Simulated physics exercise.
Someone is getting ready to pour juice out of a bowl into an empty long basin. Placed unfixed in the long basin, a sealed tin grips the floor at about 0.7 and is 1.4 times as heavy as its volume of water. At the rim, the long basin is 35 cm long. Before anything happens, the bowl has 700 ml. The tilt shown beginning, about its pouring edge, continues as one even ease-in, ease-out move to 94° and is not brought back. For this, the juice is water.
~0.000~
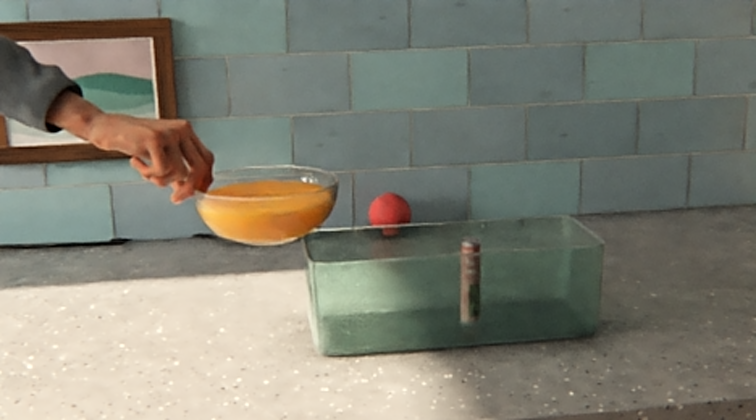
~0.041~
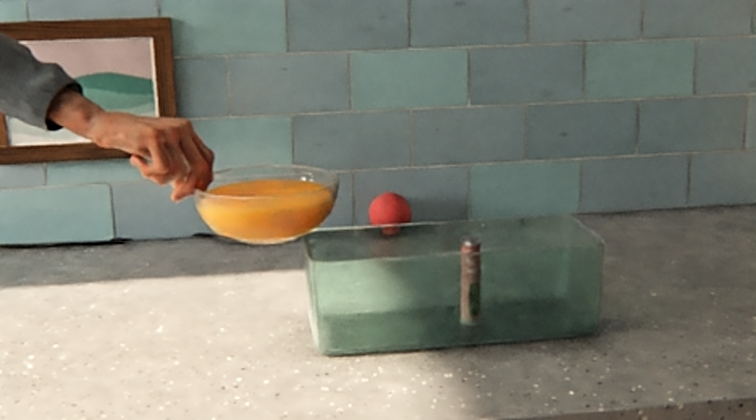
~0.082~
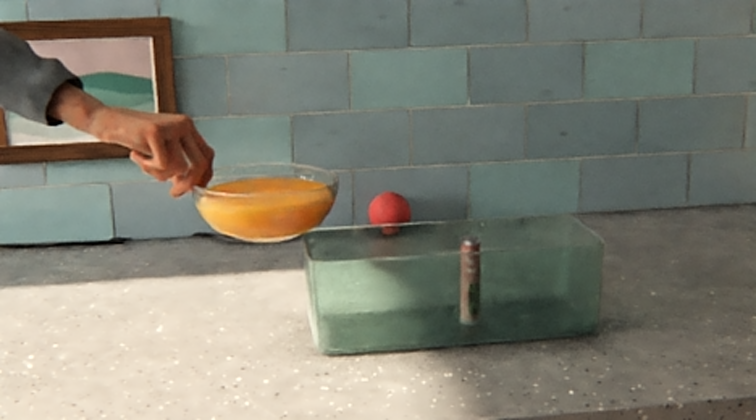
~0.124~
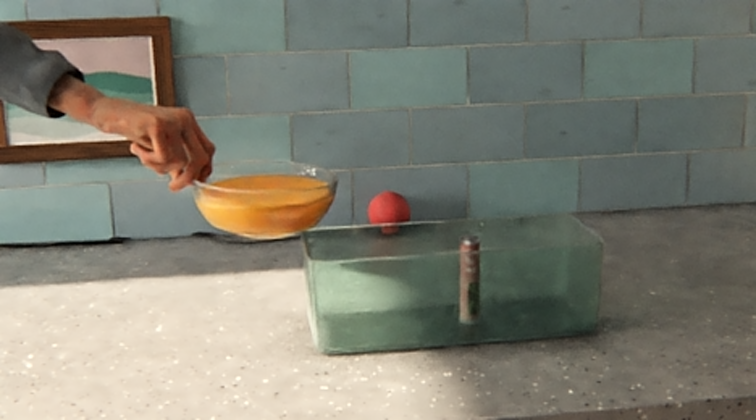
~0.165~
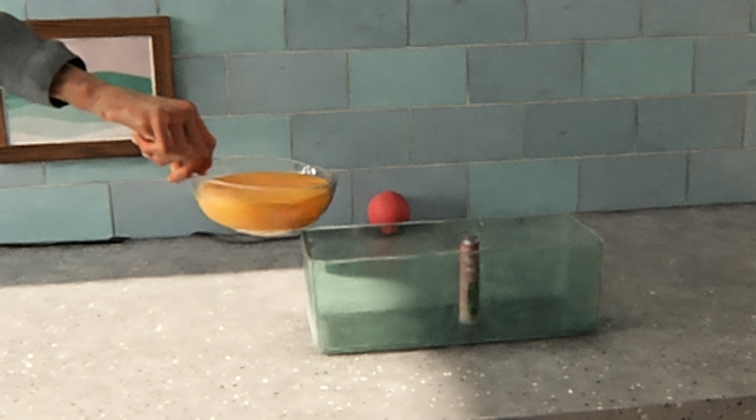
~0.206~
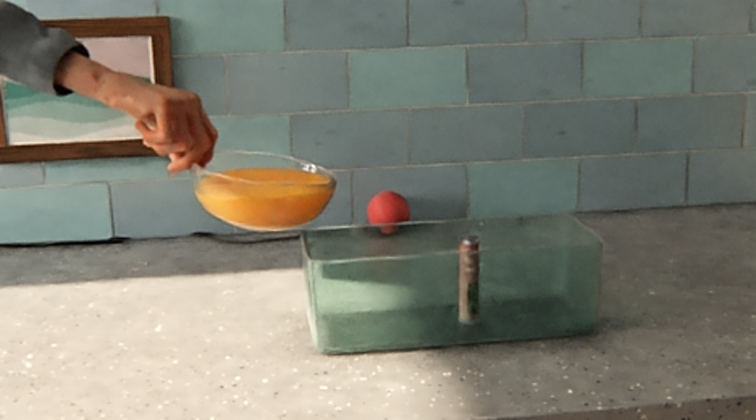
The footage shows a hand holding a glass bowl of orange juice beside the left end of a long, greenish clear basin, slowly tilting it slightly to the right, while a red ball and a small upright tin stay still.
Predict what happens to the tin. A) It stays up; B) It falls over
It stays up.
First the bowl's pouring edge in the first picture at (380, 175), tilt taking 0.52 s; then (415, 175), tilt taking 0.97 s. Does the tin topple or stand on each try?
Try 1: Tipped over; try 2: Still standing.
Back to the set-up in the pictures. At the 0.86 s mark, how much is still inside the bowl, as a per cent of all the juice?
Close to 3 in a hundred.
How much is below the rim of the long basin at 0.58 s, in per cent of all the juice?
I reckon close to 10 percent of it.
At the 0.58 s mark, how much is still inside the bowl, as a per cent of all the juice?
At that time about 50 in a hundred parts are still held.
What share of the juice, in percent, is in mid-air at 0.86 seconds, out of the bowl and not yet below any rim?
Close to 12 %.
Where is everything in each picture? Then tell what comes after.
In the first picture, tilt 0°; pouring edge (337, 180); surface from (197, 199) to (334, 191); the long basin's rim runs from (306, 249) to (588, 231); the tin's top is at (471, 244).
In the second picture, tilt 0°; pouring edge (337, 179); surface from (197, 198) to (333, 190).
In the third picture, tilt 2°; pouring edge (337, 179); surface from (197, 195) to (333, 188).
In the fourth picture, tilt 4°; pouring edge (336, 178); surface from (196, 192) to (332, 186).
In the fifth picture, tilt 7°; pouring edge (336, 178); surface from (196, 188) to (331, 183).
In the sixth picture, tilt 10°; pouring edge (336, 178); surface from (196, 184) to (331, 179).
Then, 0.58 s in, the tilt is 62° and 51 per cent is still to pour; the tin stands where it began.
Then, 0.86 s in, the tilt is 91° and 3 per cent is still to pour; the tin stands where it began.
Then, 1.15 s in, the tilt is 94° and 0 per cent is still to pour; the tin stands where it began.
Then, 1.47 s in, the tilt is 94° and 0 per cent is still to pour; the tin stands where it began.
Finally, the tin stands where it began.
